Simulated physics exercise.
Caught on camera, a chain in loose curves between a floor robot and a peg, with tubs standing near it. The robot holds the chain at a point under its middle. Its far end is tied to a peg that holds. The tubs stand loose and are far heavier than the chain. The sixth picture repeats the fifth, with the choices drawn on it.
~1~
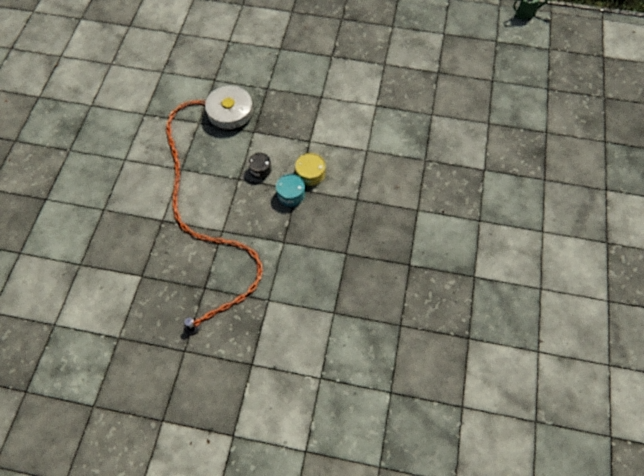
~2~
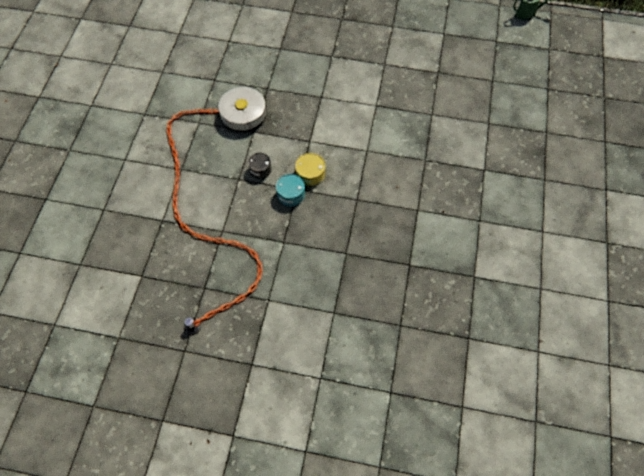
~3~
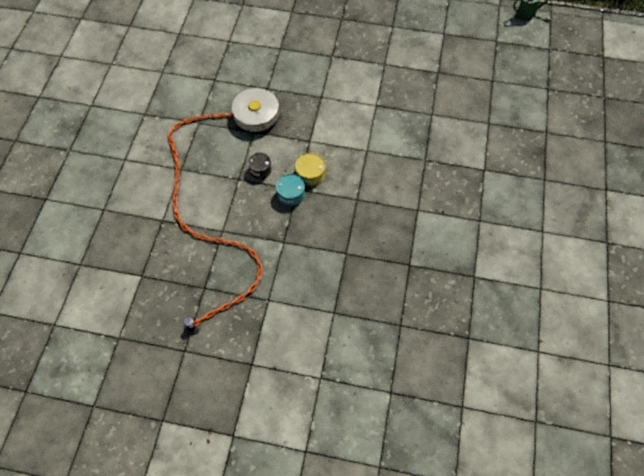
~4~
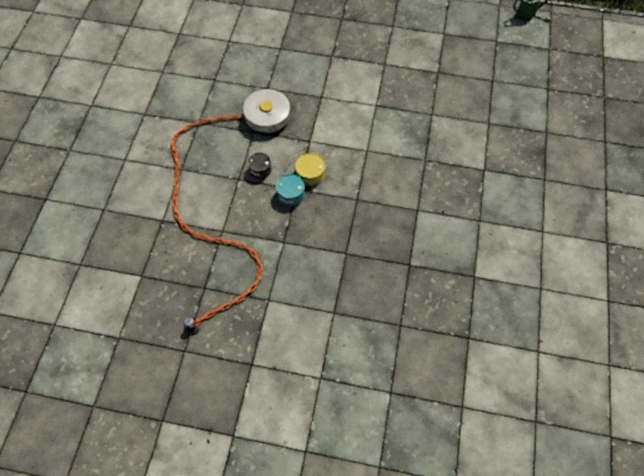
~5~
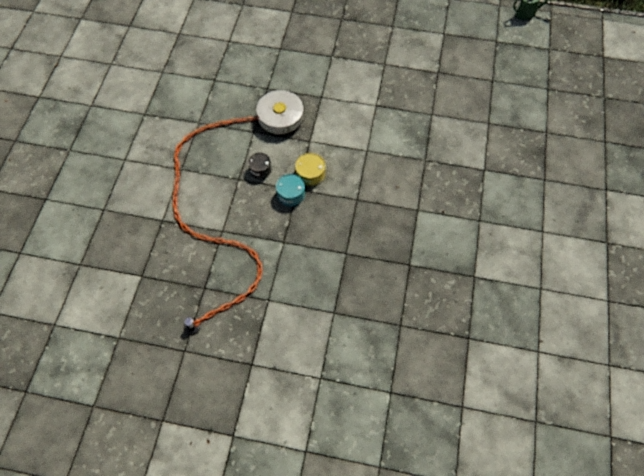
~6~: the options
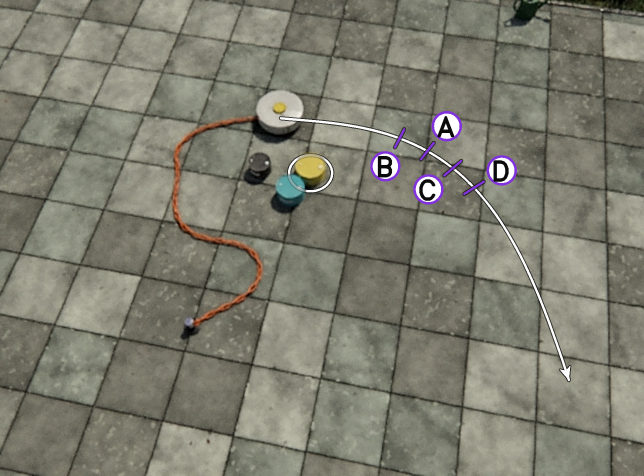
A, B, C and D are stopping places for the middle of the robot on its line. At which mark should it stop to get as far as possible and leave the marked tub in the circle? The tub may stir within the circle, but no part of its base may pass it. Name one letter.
No farther than D.
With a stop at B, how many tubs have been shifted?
The count is none.
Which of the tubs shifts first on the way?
The black one.
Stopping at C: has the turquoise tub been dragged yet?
By then, no.
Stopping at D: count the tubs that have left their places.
By then, one.
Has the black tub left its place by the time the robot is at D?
Yes.
On the copy, A at (427, 151); B at (400, 138); C at (453, 168); D at (474, 188); the ring at (311, 173); the route from (281, 118) via (470, 184) to (569, 380).
On D. First, robot (354, 121); yellow tub (310, 169).
Then, robot (425, 144); yellow tub (310, 169).
Finally, robot (476, 183); yellow tub (310, 169); black tub (271, 176); the yellow tub is still in its ring.
By contrast, A is safe but short; B is safe but short; C is safe but short.
